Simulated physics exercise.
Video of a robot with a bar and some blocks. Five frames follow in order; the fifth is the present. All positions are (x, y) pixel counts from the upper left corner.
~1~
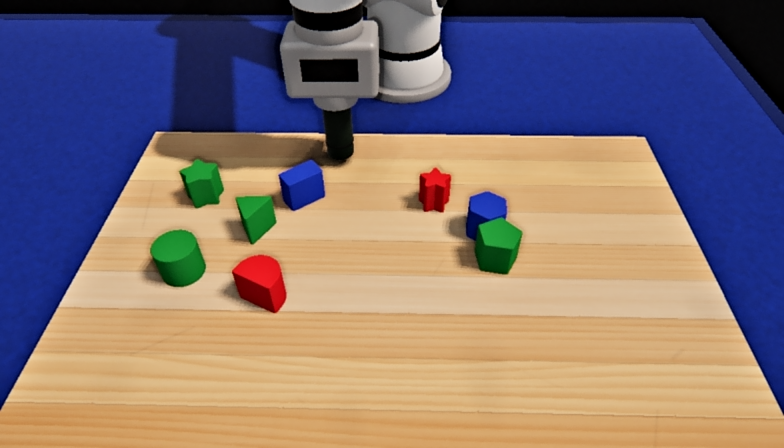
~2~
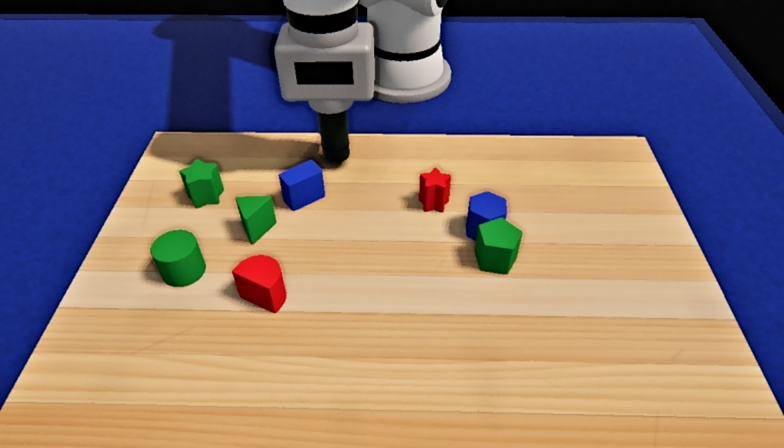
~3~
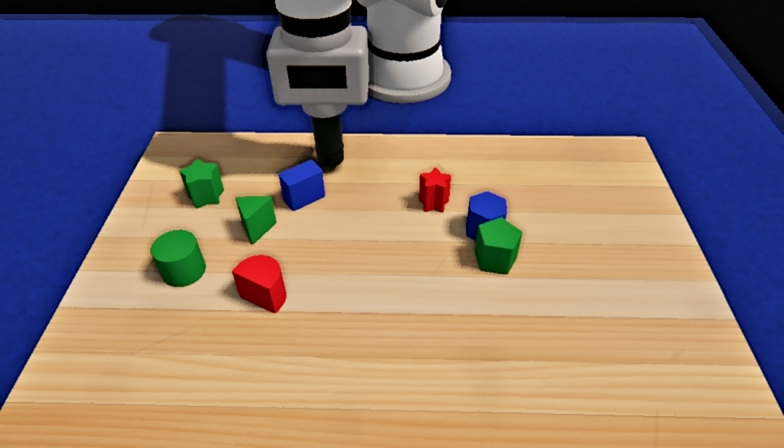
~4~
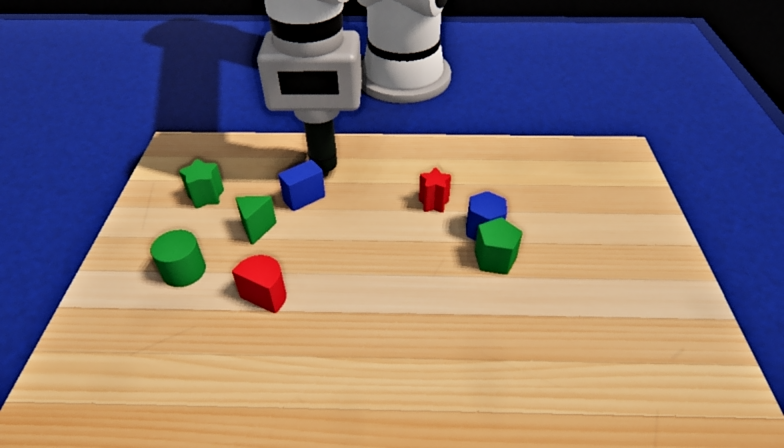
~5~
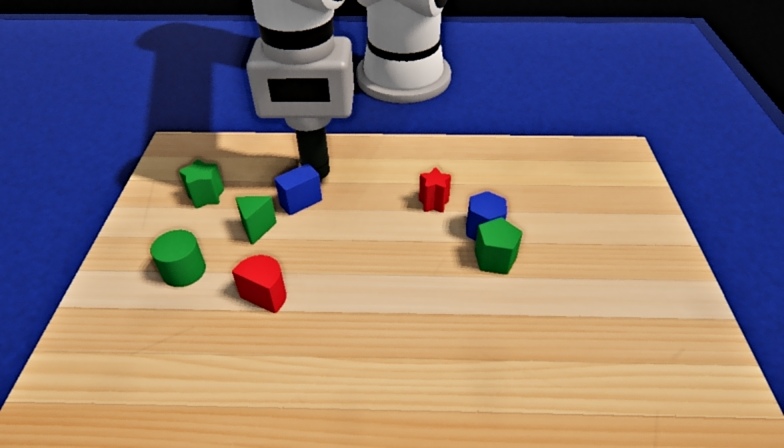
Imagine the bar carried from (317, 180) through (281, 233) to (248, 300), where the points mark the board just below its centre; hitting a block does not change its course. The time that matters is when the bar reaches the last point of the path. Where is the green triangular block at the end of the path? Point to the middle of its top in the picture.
At roughly (231, 217).
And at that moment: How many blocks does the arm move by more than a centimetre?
I'd say three or more blocks get shifted by more than about 1 cm.
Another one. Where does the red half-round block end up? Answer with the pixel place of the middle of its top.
The red half-round block ends near (257, 298).
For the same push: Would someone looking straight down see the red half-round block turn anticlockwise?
Yes, it checks out.
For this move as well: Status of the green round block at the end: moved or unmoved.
The result: It stays put.
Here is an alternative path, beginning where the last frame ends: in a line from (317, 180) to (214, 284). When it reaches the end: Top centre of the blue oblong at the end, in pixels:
At (266, 242).
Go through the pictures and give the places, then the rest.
The first picture shows tip of the bar at (341, 153), middles of tops, green round block at (173, 245), green triangular block at (251, 203), red half-round block at (259, 269), blue oblong at (300, 172).
The second picture shows bar at (337, 156), nothing pushed.
The third picture shows bar at (331, 160), nothing pushed.
The fourth picture shows bar at (324, 165), nothing pushed.
The fifth picture shows bar at (316, 172), green round block at (173, 245), green triangular block at (251, 203), red half-round block at (259, 269), blue oblong at (297, 176).
The first path, step by step. One third of the way, bar at (292, 206); green triangular block at (234, 215), turned 80° clockwise; blue oblong at (271, 213).
Two thirds of the way, bar at (266, 245); green triangular block at (231, 217), turned 95° clockwise; red half-round block at (259, 273), turned 15° anticlockwise; blue oblong at (236, 255).
At the end, bar at (246, 292); green round block unmoved; green triangular block at (231, 217), turned 95° clockwise; red half-round block at (257, 298), turned 80° anticlockwise; blue oblong at (203, 285), turned 80° clockwise.
